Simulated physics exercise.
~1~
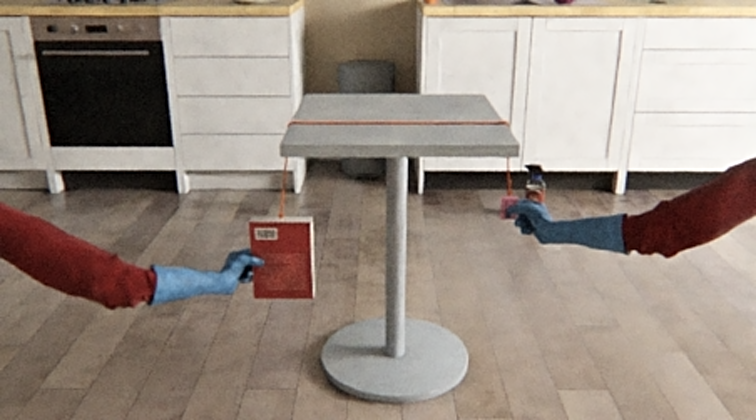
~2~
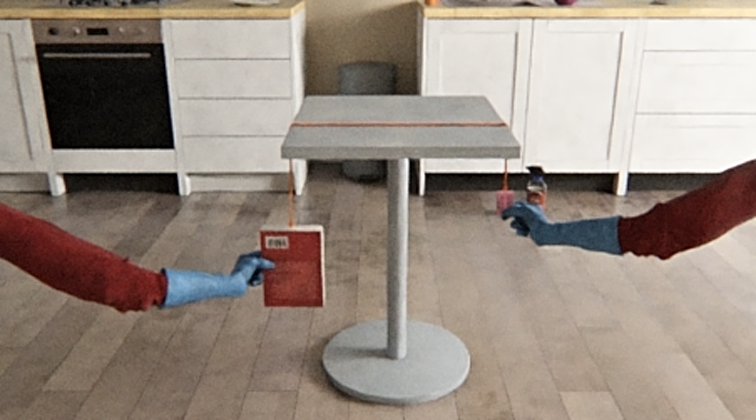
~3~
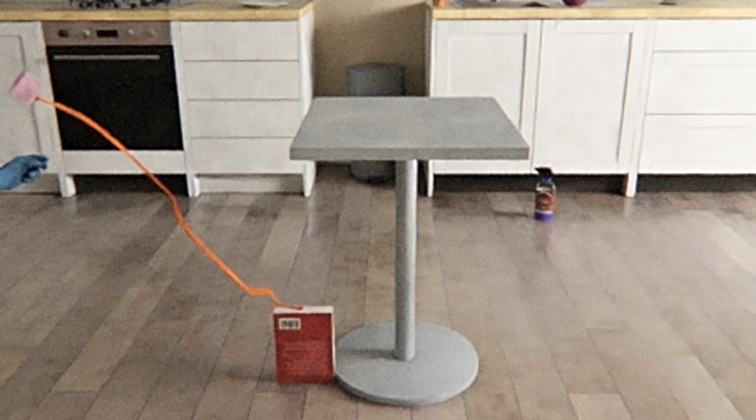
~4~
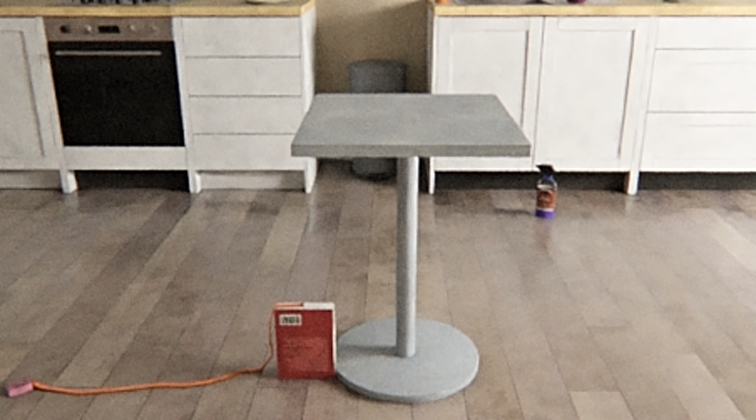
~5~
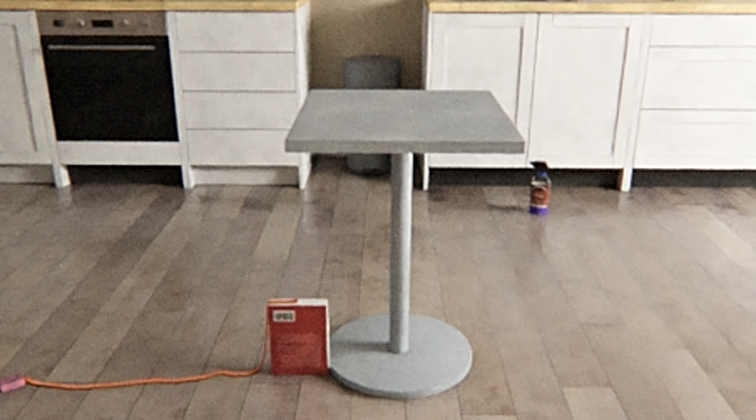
A red book hung from an orange ribbon across a small grey table, with a little pink box on the right, until two blue-gloved hands let go; the book dropped to the floor, the box flew over to the left, and both ended on the floor.
